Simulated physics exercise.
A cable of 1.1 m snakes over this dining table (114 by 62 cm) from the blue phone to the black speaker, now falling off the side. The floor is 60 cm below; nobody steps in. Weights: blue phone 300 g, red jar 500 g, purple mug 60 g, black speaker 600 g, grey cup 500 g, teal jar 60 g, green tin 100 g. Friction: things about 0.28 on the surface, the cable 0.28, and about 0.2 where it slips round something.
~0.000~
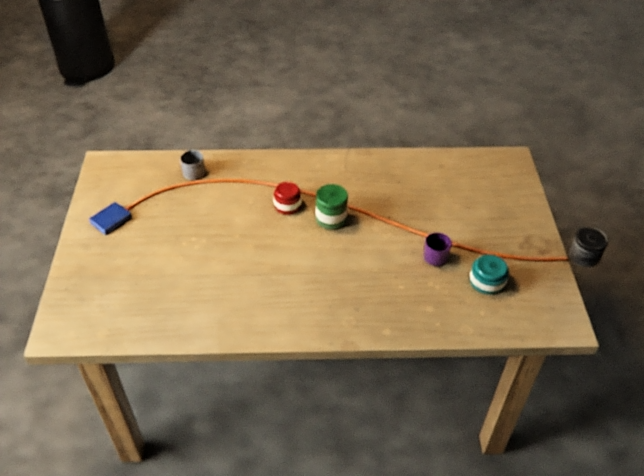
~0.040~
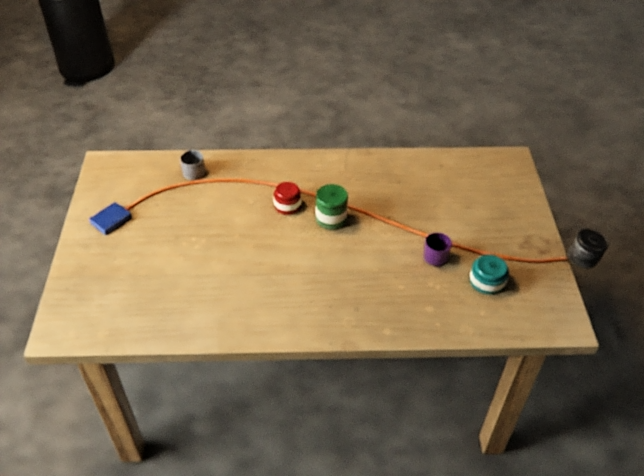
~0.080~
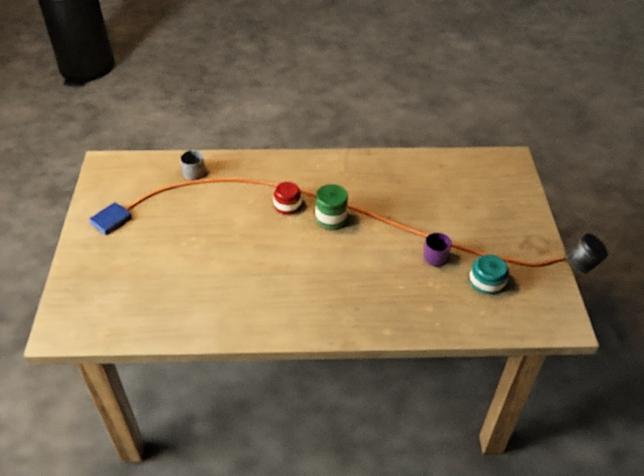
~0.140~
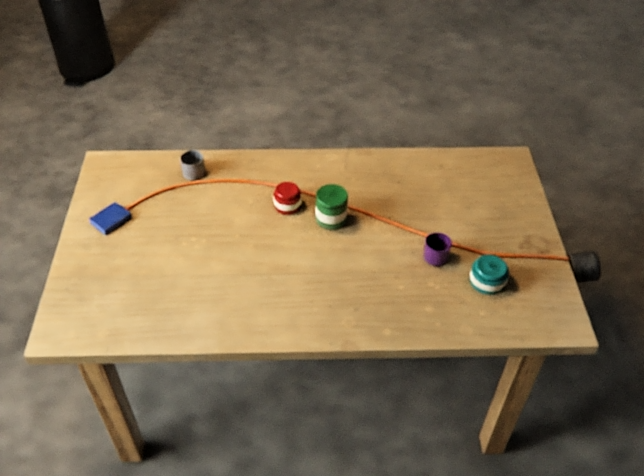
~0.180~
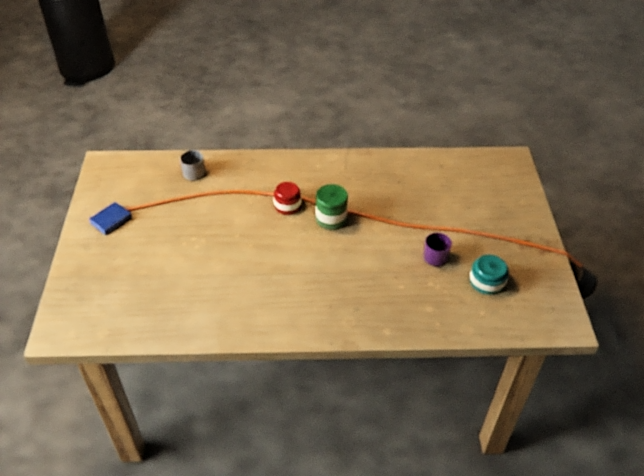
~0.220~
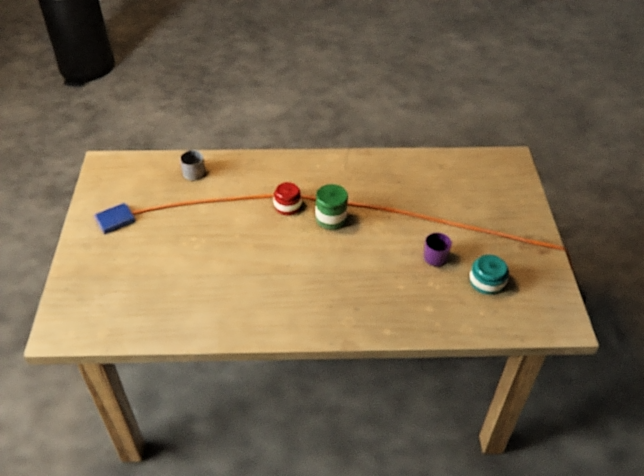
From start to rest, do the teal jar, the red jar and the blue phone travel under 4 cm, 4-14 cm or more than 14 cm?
Result: Teal jar hardly moves, red jar moves a moderate way, blue phone reaches the top band.
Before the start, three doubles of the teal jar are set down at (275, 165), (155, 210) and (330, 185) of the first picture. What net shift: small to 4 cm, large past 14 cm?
In turn: Small, large, large.
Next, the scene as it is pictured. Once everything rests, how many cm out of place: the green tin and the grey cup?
Green tin 4 cm, grey cup 0 cm.
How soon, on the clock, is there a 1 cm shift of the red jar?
Red jar 0.28 s.
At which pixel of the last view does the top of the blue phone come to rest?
At about (395, 170).
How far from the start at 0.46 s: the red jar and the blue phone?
About: Red jar 2 cm, blue phone 30 cm.
At 0.5 s, the cable's tail end at (257, 209); blue phone 30 cm off its start, red jar 2 cm off its start, black speaker over the edge.
At 0.7 s, the cable's tail end at (361, 188); blue phone 56 cm off its start, red jar 8 cm off its start, black speaker over the edge.
At 1.0 s, the cable's tail end at (407, 179); blue phone 68 cm off its start at (392, 171), red jar 8 cm off its start at (315, 203), black speaker over the edge.
At 1.2 s, the cable's tail end at (410, 179); blue phone 69 cm off its start, red jar 8 cm off its start, black speaker over the edge.
At 2.4 s, the cable's tail end at (410, 179); blue phone 69 cm off its start at (395, 170), red jar 8 cm off its start at (315, 203), teal jar 0 cm off its start at (492, 266), black speaker over the edge.
